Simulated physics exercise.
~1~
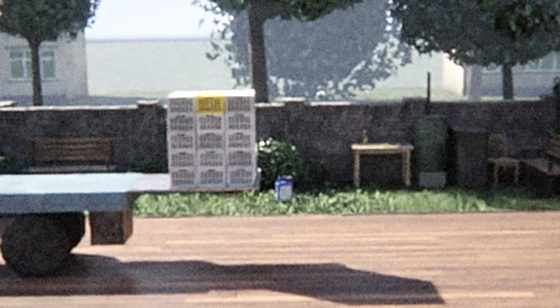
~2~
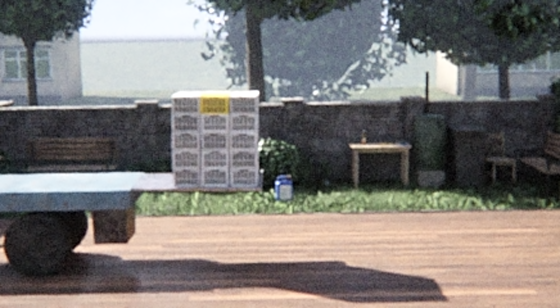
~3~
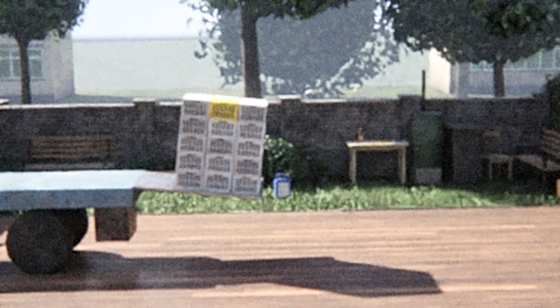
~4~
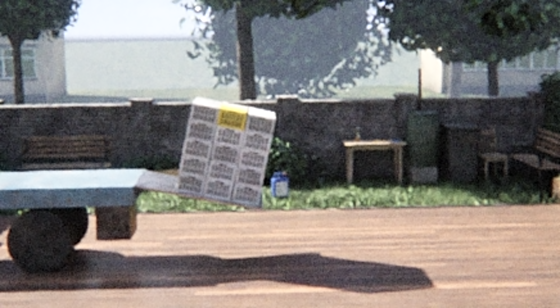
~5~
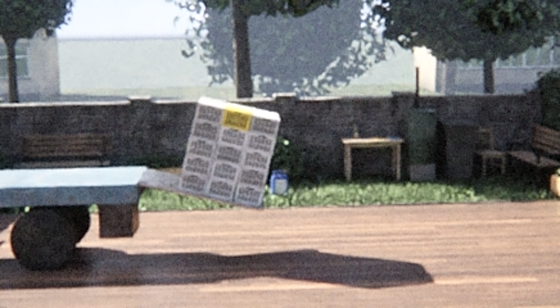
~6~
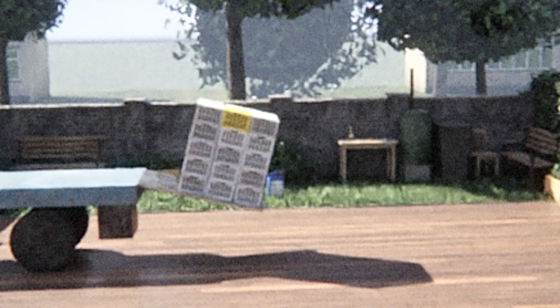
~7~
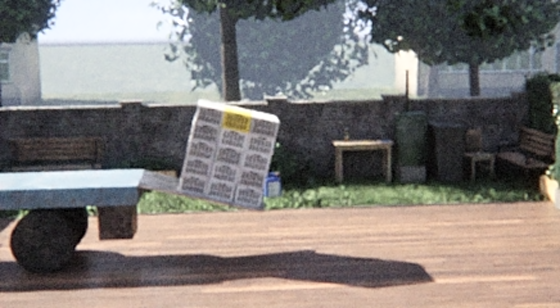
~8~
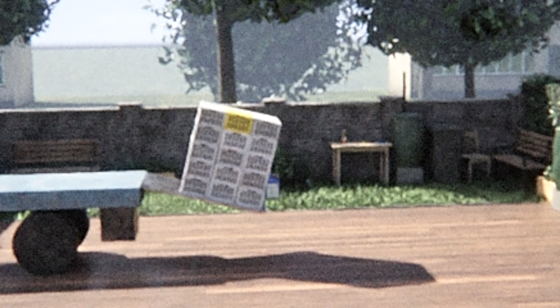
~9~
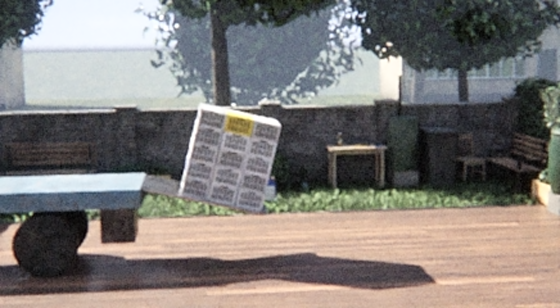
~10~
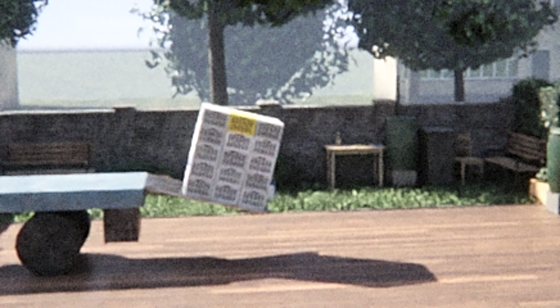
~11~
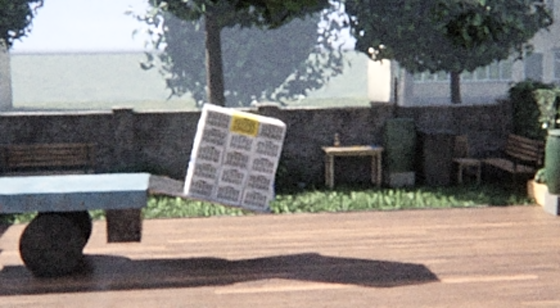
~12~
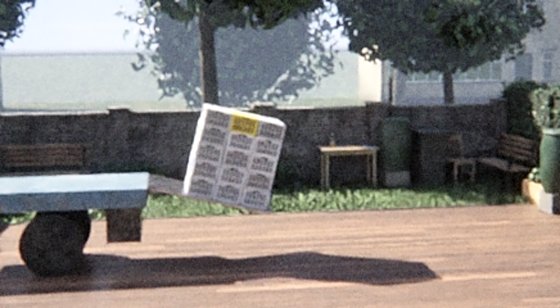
To begin with, a neat block of pale crates, one of them yellow near the top, stands upright on a flap at the rear of a flat-bed, with a garden wall, benches and trees behind. The flap's outer edge then starts to sink, and the whole block leans over to the right with it. The tilt grows a little more and then stops at a gentle slope. The view keeps drifting slowly sideways, so the background slides left. At the end the crates are still stacked together on the sloping flap, and none has fallen off.
